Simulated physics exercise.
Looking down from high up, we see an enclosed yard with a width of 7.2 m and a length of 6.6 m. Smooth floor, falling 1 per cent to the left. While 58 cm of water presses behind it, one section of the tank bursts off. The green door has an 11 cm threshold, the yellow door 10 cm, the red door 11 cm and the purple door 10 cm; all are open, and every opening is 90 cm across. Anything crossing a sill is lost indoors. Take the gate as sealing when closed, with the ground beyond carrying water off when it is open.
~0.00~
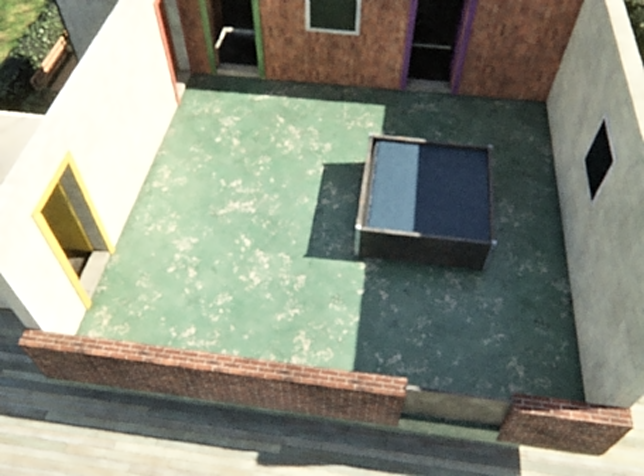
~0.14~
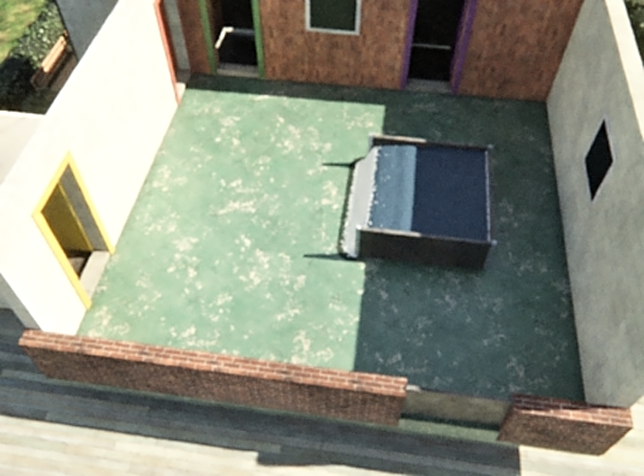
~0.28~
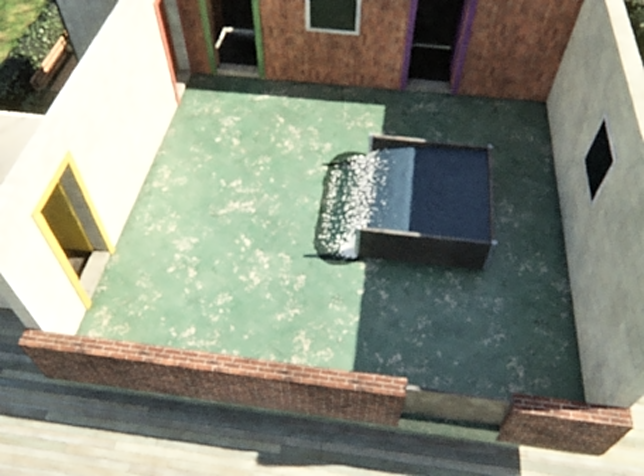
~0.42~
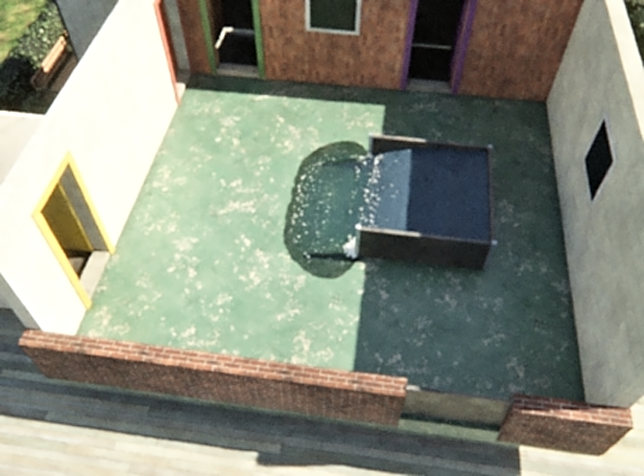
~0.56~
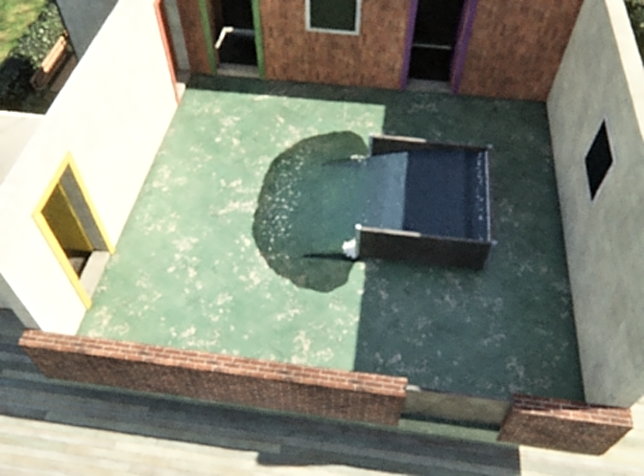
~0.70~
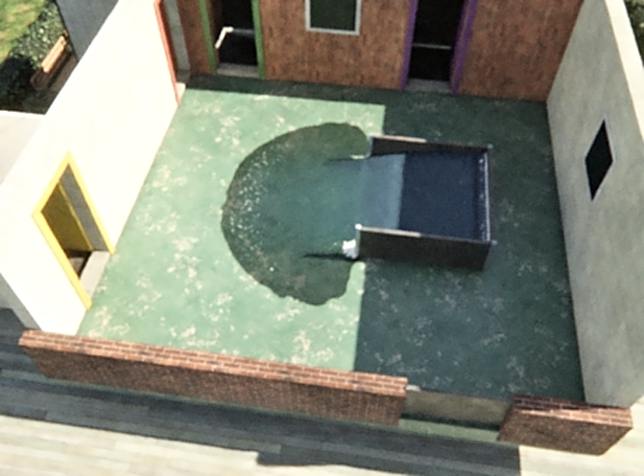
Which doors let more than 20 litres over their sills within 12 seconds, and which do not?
In 12 seconds, the green door lets more through; the yellow door lets more through; the red door lets more through; the purple door stays within 20 litres.
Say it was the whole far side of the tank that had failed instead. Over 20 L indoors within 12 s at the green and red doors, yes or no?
Compared with the limit, green is lower and red is higher.
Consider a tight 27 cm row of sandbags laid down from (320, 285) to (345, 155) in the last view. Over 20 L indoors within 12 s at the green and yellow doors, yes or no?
Then the green door is short of it and the yellow door is short of it.
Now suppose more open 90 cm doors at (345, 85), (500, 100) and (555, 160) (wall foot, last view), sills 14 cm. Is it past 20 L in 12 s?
Less, less, less.
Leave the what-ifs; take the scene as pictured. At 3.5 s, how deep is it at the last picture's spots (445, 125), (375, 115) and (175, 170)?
First spot near 0 cm, second near 0 cm, third near 19 cm.
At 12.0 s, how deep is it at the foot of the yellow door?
Around 7.5 cm there.
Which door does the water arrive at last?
That's the purple door.
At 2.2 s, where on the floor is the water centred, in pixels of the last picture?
Its balance point sits around (284, 197).
After 1.4 s water covers 35 % of the floor and is deepest (28 cm) near (144, 182); green door not reached, yellow door not reached, red door not reached, purple door not reached.
After 2.2 s water covers 50 % of the floor and is deepest (31 cm) near (150, 191); green door 2 cm at the sill, 0 L in, yellow door 19 cm at the sill, 3 L in, red door 10 cm at the sill, 0 L in, purple door not reached.
After 3.5 s water covers 50 % of the floor and is deepest (30 cm) near (66, 357); green door 20 cm at the sill, 8 L in, yellow door 16 cm at the sill, 38 L in, red door 22 cm at the sill, 32 L in, purple door not reached.
After 7.0 s water covers 85 % of the floor and is deepest (12 cm) near (140, 190); green door 9 cm at the sill, 45 L in, yellow door 10 cm at the sill, 64 L in, red door 11 cm at the sill, 90 L in, purple door 3 cm at the sill, 0 L in.
After 12.0 s water covers 100 % of the floor and is deepest (8 cm) near (486, 209); green door 7 cm at the sill, 45 L in, yellow door 7 cm at the sill, 64 L in, red door 7 cm at the sill, 91 L in, purple door 3 cm at the sill, 0 L in.
